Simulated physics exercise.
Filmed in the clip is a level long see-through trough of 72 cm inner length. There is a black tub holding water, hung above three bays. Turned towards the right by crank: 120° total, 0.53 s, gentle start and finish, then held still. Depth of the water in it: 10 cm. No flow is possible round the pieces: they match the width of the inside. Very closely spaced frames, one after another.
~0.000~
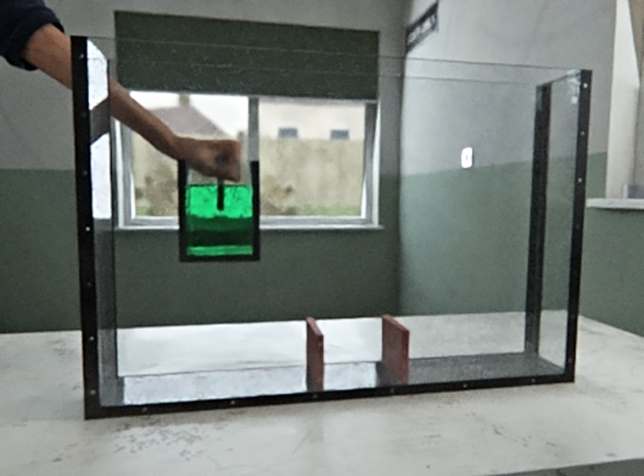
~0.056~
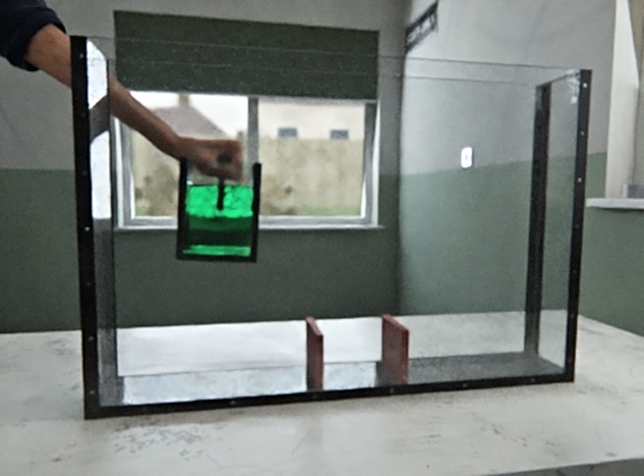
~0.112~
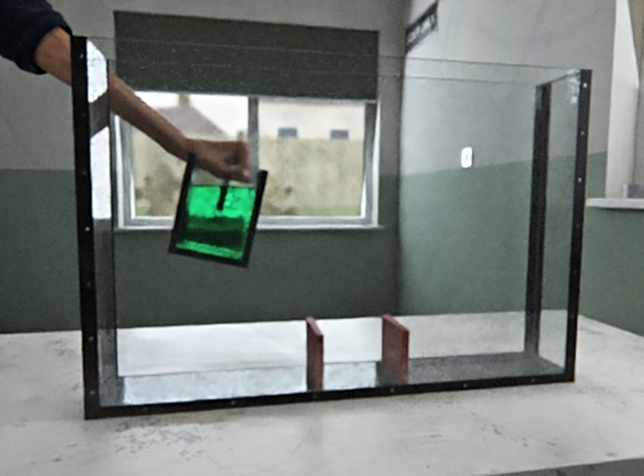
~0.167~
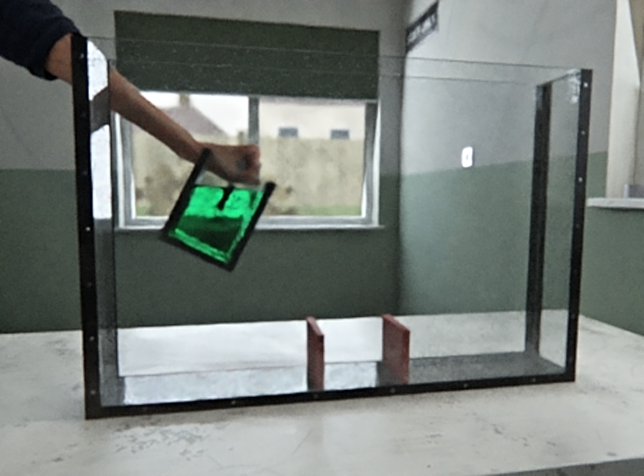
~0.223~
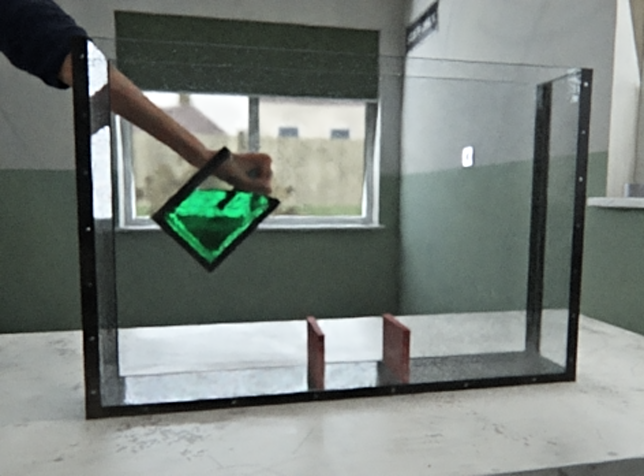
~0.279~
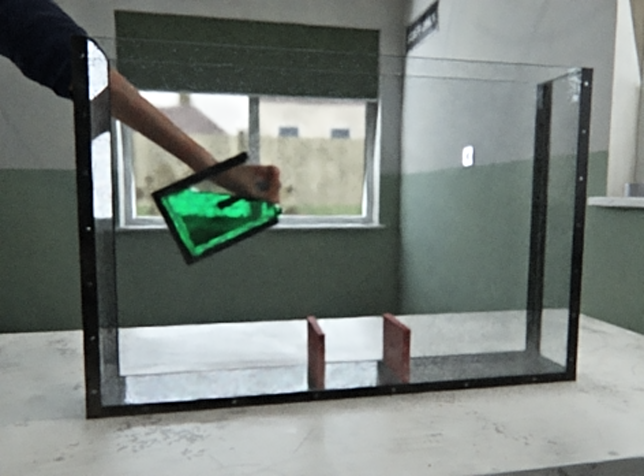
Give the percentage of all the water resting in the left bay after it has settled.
Close to 90 per cent.
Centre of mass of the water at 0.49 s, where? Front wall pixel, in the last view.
Look around (259, 269) on the front wall - that's where it is.
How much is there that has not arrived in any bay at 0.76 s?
About 10 %.
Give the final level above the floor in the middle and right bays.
1.0 cm and 0.0 cm, give or take.
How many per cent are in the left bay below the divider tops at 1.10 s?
I'd say near 88 per cent sits there.
Then, 0.49 s in, 24 per cent is down, the largest part in the left bay.
Then, 0.76 s in, 89 per cent is down, the largest part in the left bay.
Then, 1.10 s in, 100 per cent is down, the largest part in the left bay.
Finally, the split from left to right is 88, 12 and 1 per cent.
